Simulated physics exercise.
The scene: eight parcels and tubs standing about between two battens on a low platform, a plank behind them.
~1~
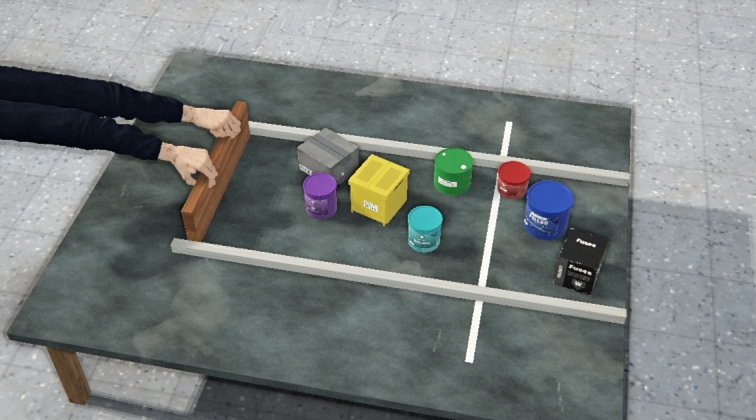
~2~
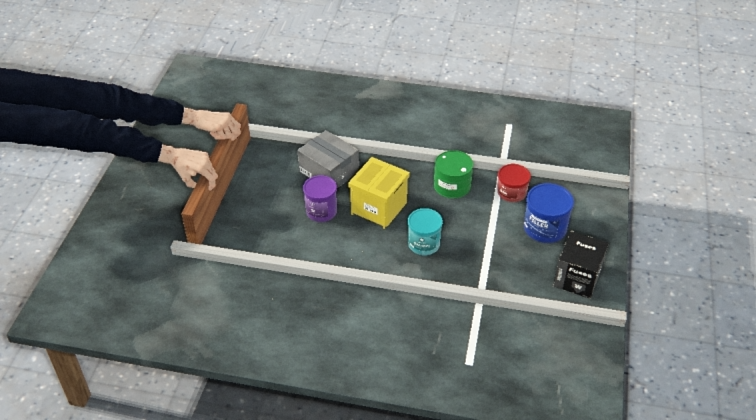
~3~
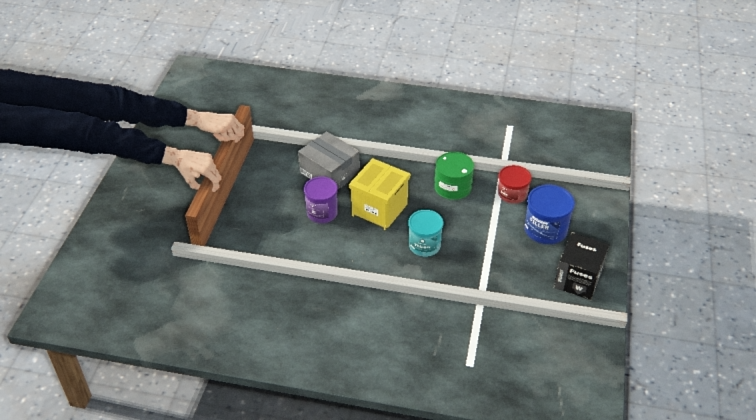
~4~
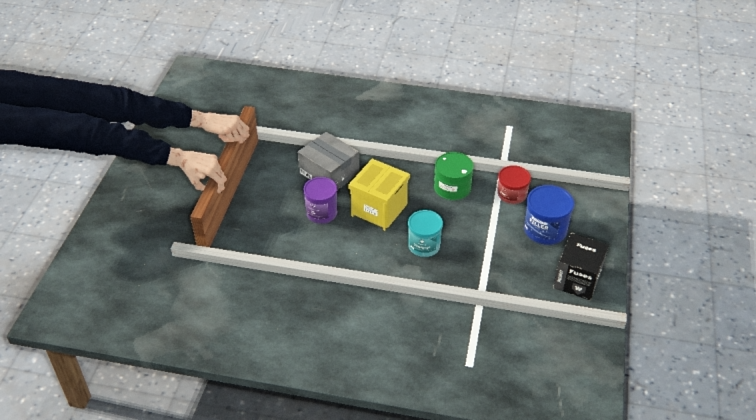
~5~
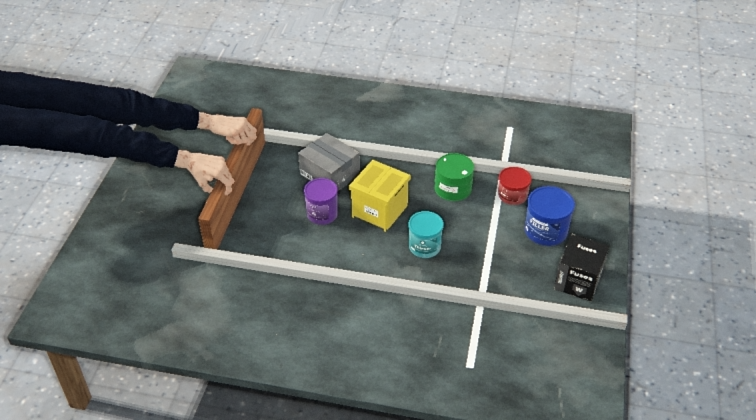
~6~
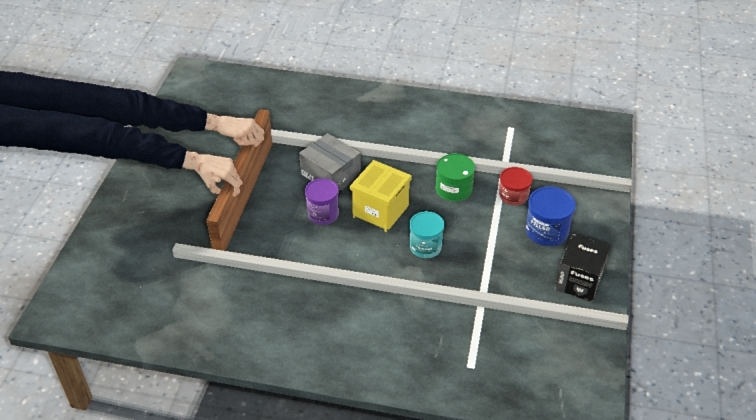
On a dark tabletop, two hands slide a wooden plank slightly right behind eight still containers.
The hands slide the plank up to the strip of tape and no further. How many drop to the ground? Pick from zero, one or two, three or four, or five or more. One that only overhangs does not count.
The number that fall off is zero.
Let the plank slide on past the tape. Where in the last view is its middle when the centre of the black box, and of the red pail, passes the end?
For the black box at (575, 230), for the red pail at (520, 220).
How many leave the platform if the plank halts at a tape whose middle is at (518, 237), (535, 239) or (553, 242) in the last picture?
It would be 0, 1 and 2.
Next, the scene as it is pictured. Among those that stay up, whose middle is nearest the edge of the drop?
It is the red pail.
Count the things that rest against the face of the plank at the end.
That makes 3.
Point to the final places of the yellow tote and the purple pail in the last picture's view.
The yellow tote at (539, 215), the purple pail at (509, 235).
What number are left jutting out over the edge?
That would be 0.
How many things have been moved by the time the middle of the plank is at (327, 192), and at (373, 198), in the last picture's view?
3 and 4.
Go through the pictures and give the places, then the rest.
The first picture shows black box (581, 262); blue pail (548, 211); red pail (513, 180); plank (219, 171); tape (492, 227).
The second picture shows blue pail (548, 213); yellow tote (379, 193).
The third picture shows red pail (514, 185); turquoise pail (425, 234).
The fourth picture shows black box (581, 267); plank (227, 176).
The fifth picture shows blue pail (549, 216); green canister (454, 177).
The sixth picture shows black box (583, 268); blue pail (550, 217); red pail (515, 186); plank (242, 179); tape (494, 233).
A little later, none off yet; black box at rest near (583, 268); blue pail at rest near (550, 217); red pail at rest near (515, 186).
Next, none off yet; black box at rest near (583, 268); blue pail at rest near (550, 217); red pail moving near (517, 186).
When it is over, the number that fall off is zero.
